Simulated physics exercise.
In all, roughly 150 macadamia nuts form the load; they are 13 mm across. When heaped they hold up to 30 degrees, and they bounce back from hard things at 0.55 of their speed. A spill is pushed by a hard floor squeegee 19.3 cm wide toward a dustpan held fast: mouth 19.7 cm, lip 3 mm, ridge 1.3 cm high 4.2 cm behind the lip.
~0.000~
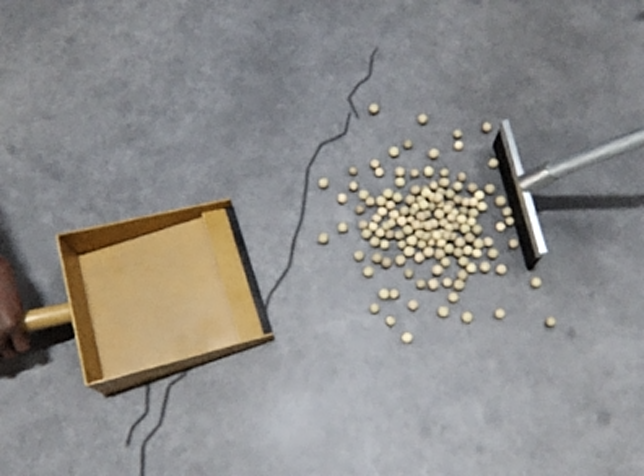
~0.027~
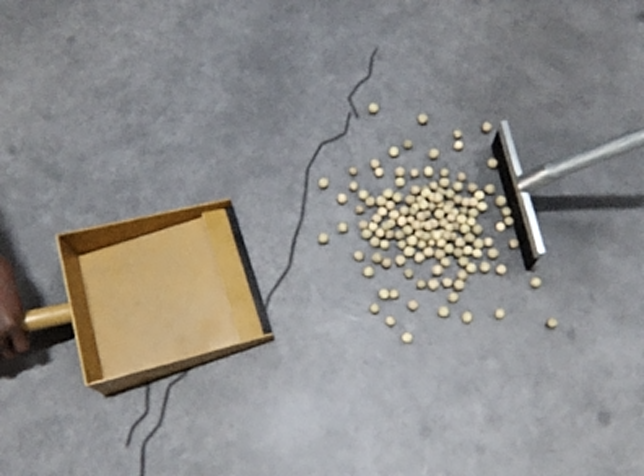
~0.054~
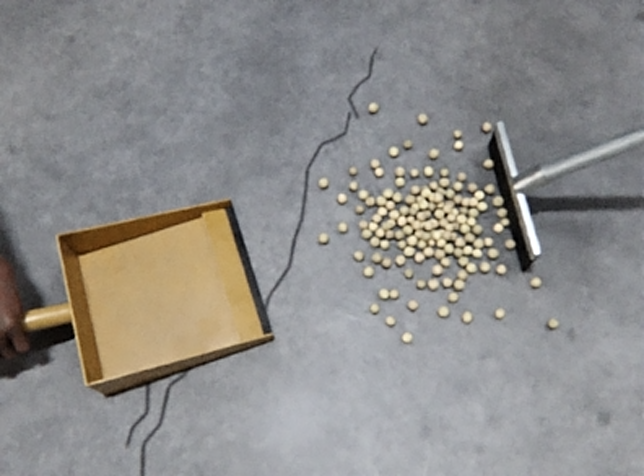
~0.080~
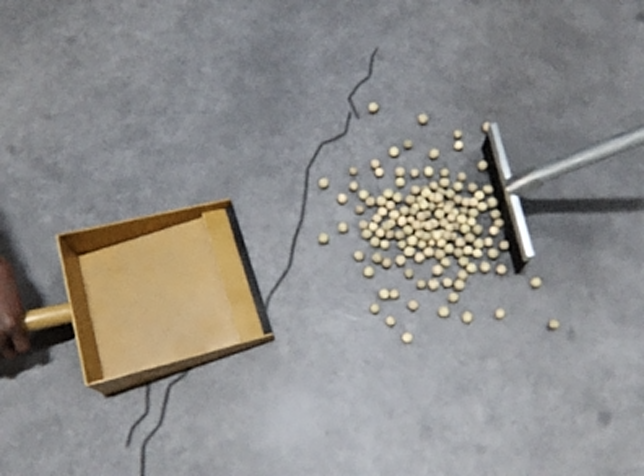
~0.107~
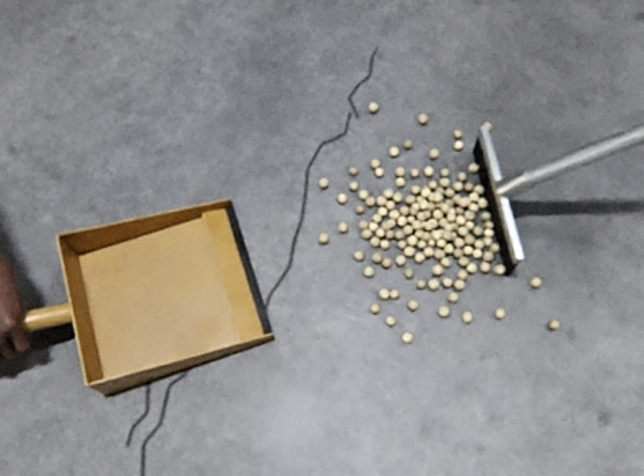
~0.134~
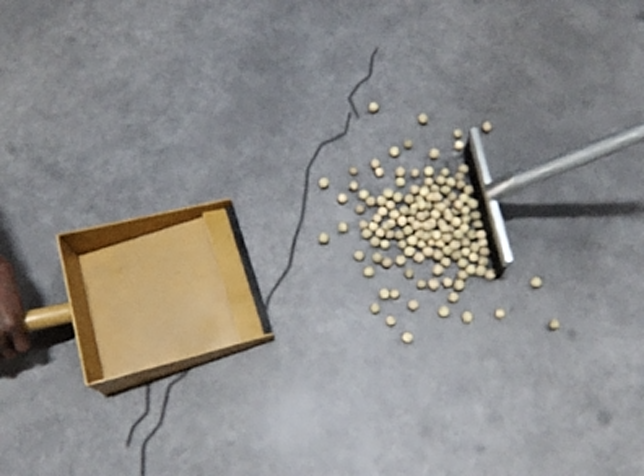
A hand holds a dustpan still while a squeegee pushes scattered round nuts slightly left.
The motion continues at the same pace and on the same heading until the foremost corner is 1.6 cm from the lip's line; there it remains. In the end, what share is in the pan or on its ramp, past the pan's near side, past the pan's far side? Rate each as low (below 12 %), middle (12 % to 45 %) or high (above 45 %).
In the pan or on its ramp - middle, past the pan's near side - middle, past the pan's far side - middle.
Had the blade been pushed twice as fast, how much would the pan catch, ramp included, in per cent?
It would be around 30 percent.
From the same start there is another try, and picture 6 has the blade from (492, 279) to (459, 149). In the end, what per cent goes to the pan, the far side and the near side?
Per cent by place - pan 15, far side 20, near side 25.
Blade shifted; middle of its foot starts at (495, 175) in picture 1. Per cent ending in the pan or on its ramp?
I'd estimate about 20 per cent.
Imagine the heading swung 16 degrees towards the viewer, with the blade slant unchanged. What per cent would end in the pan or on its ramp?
I'd put it at close to 10 percent.
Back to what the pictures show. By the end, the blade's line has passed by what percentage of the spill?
Something like 30 per cent, roughly.
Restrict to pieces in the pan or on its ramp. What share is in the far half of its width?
About 40 %.
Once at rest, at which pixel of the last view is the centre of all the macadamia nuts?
(257, 256).
After 0.40 s, middle of the blade 18 cm from the lip; 0 % over the lip, far side 10 %, near side 15 %.
Then, at 0.57 s, middle of the blade 8 cm from the lip; 0 % over the lip, far side 20 %, near side 15 %.
After 0.86 s, middle of the blade 3 cm from the lip; 25 % over the lip, far side 25 %, near side 15 %.
At rest (1.4 s), pan 25 %, near side 15 %, far side 25 %, in front of the lip or behind the blade 35 %.
